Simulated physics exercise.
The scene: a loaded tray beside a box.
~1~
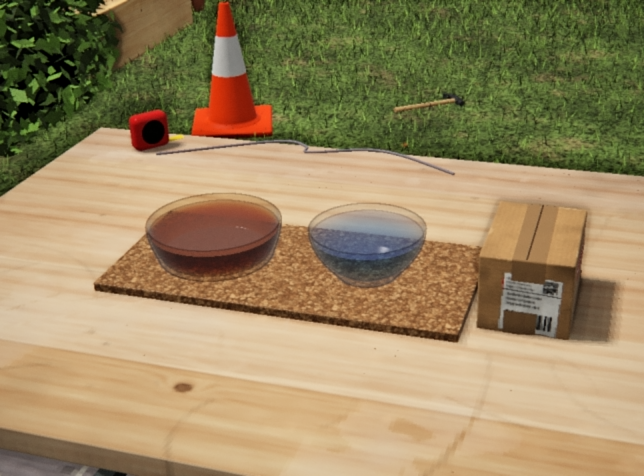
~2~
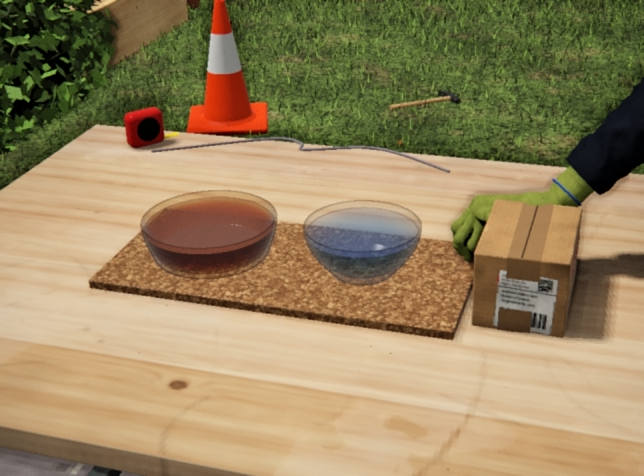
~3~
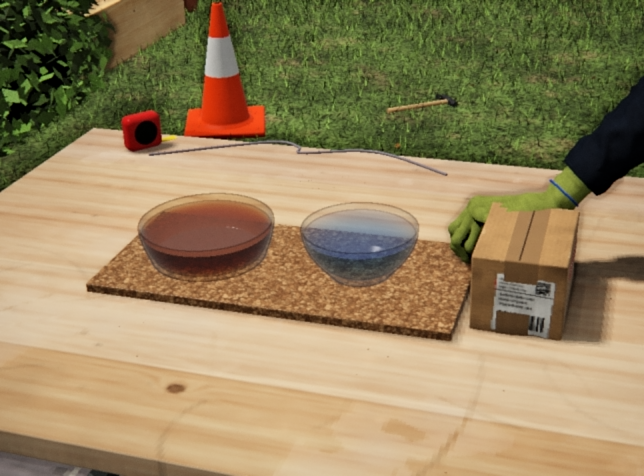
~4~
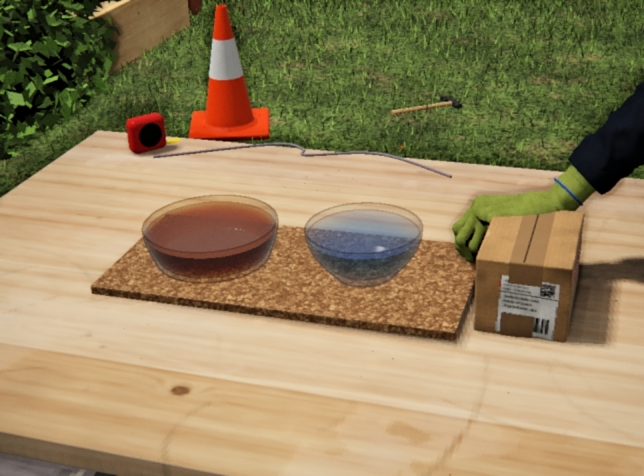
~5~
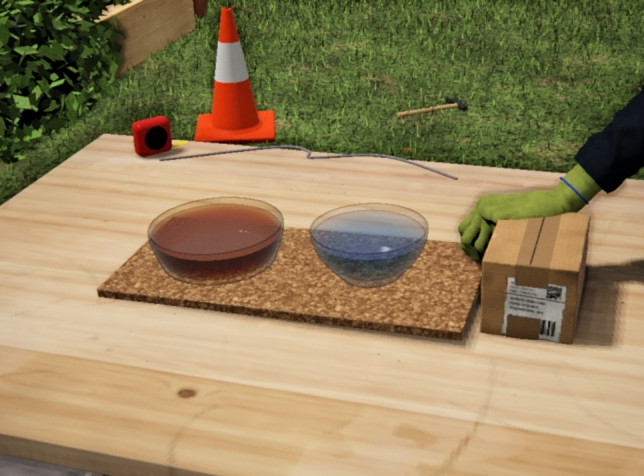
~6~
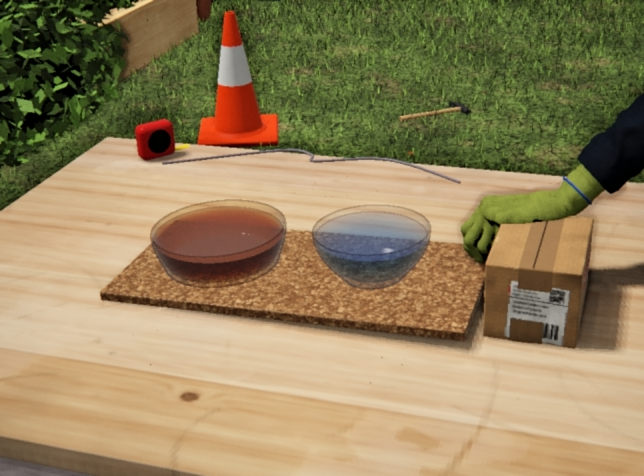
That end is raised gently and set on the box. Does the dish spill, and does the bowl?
The dish slops over and the bowl slops over.
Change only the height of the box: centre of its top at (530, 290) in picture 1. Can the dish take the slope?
Verdict: Keeps it in.
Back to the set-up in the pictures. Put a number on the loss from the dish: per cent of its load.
Roughly 32 per cent.
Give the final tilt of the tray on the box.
Some 13 degrees.
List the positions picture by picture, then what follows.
The tray lies flat; dish (215, 235) about three quarters full; bowl (367, 249) about three quarters full; box (524, 299), in the first frame.
A hand takes the end of the tray; dish about three quarters full, surface at (210, 225); bowl about three quarters full, surface at (363, 232), in the second frame.
The end has come up a little; dish (208, 235) about three quarters full; bowl (360, 248) about three quarters full, in the third frame.
Slope near 1°; dish about three quarters full, surface at (211, 229); bowl about three quarters full, surface at (364, 233); box (521, 301), in the fourth frame.
The tray slopes by about 1°; dish (217, 239) about three quarters full; bowl (370, 249) about three quarters full, in the fifth frame.
The end is rising; dish about three quarters full, surface at (219, 234); bowl about three quarters full, surface at (371, 236); box (531, 307), in the sixth frame.
Soon after, the tray slopes by about 7°; dish, nothing has left it; bowl, nothing has left it.
Later, the tray slopes by about 15°; dish, some has gone over its rim; bowl, some has gone over its rim.
In the end, the tray slopes by about 13°, resting on the box; dish, some has gone over its rim; bowl, some has gone over its rim.
